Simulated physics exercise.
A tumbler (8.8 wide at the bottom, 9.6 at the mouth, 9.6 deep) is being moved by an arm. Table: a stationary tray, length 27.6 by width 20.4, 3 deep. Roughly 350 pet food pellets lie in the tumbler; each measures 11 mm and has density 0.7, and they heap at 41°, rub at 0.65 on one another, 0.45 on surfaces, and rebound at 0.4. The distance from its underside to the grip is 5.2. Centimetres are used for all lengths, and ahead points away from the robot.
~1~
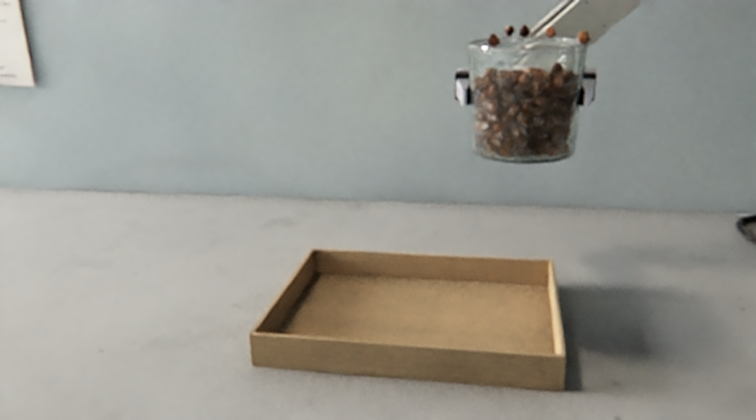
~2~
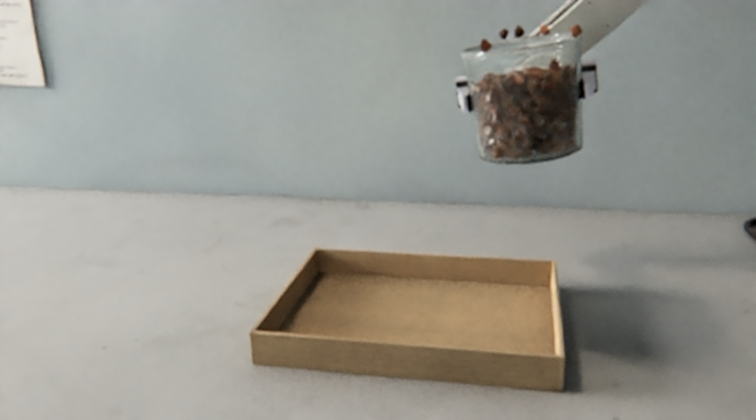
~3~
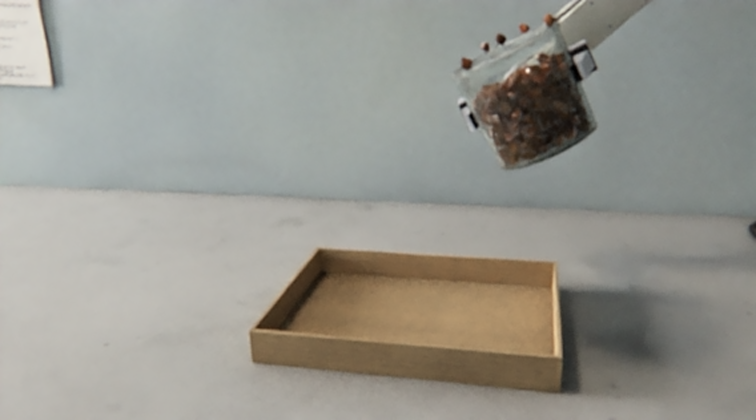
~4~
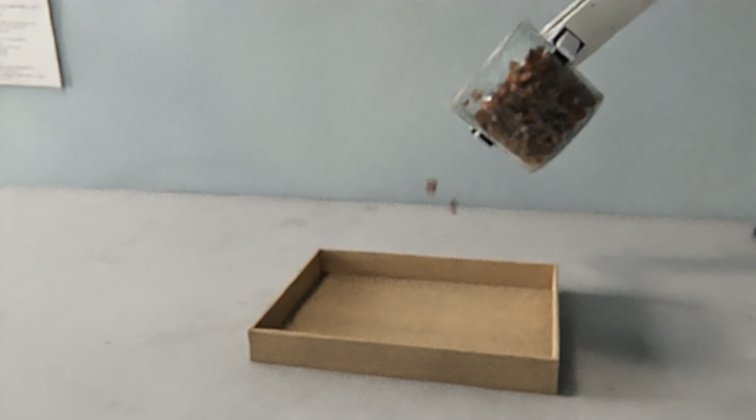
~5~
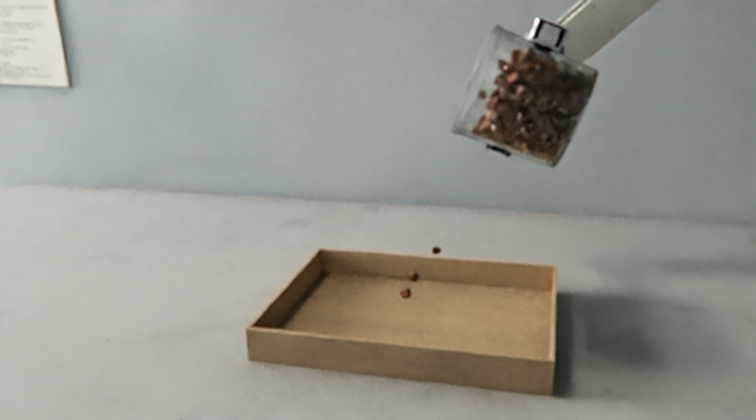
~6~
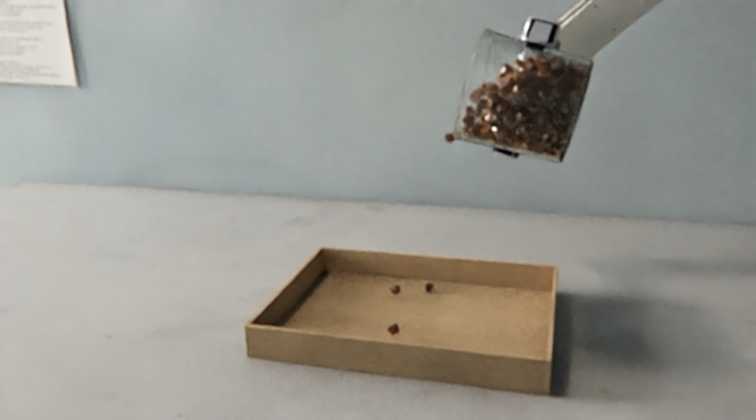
A clear tumbler full of brown pellets, held by a robot arm above a shallow tan tray, tilted steadily to the left until nearly on its side, and a few pellets dropped into the tray.
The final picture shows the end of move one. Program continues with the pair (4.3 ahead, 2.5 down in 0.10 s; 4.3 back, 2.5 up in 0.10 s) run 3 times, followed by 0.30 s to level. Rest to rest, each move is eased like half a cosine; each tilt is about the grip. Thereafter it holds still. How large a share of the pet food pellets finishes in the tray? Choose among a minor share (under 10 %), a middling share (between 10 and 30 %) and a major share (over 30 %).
A major share.
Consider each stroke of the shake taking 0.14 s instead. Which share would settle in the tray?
That change gives some 30 percent.
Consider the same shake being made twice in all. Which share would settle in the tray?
It would be near 35 per cent.
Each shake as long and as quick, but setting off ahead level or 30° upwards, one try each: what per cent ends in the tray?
Estimates, in order: 75 % then 95 %.
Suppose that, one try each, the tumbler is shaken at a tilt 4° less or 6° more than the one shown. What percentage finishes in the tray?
First try near 35 %, second near 60 %.
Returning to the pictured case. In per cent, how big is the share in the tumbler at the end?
55 %.
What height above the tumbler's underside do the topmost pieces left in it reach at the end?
Some 7.0 cm.
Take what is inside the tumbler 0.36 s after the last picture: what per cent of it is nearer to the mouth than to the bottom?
Around 60 percent.
Then, 0.36 s later, tilted 76° forward, highest piece 25 above the table; 260 in the tumbler, 71 in the tray, 1 on the table or floor, 18 in flight or on a rim.
Then, 0.72 s later, tilted 50° forward, highest piece 24 above the table; 186 in the tumbler, 121 in the tray, 11 on the table or floor, 32 in flight or on a rim.
Then, 1.10 s later, level, highest piece 26 above the table; 186 in the tumbler, 151 in the tray, 13 on the table or floor.
Then, 2.15 s later, level, highest piece 26 above the table; 186 in the tumbler, 151 in the tray, 13 on the table or floor.
At rest, 186 in the tumbler, 151 in the tray, 13 on the table or floor. That is 43 % in the tray.
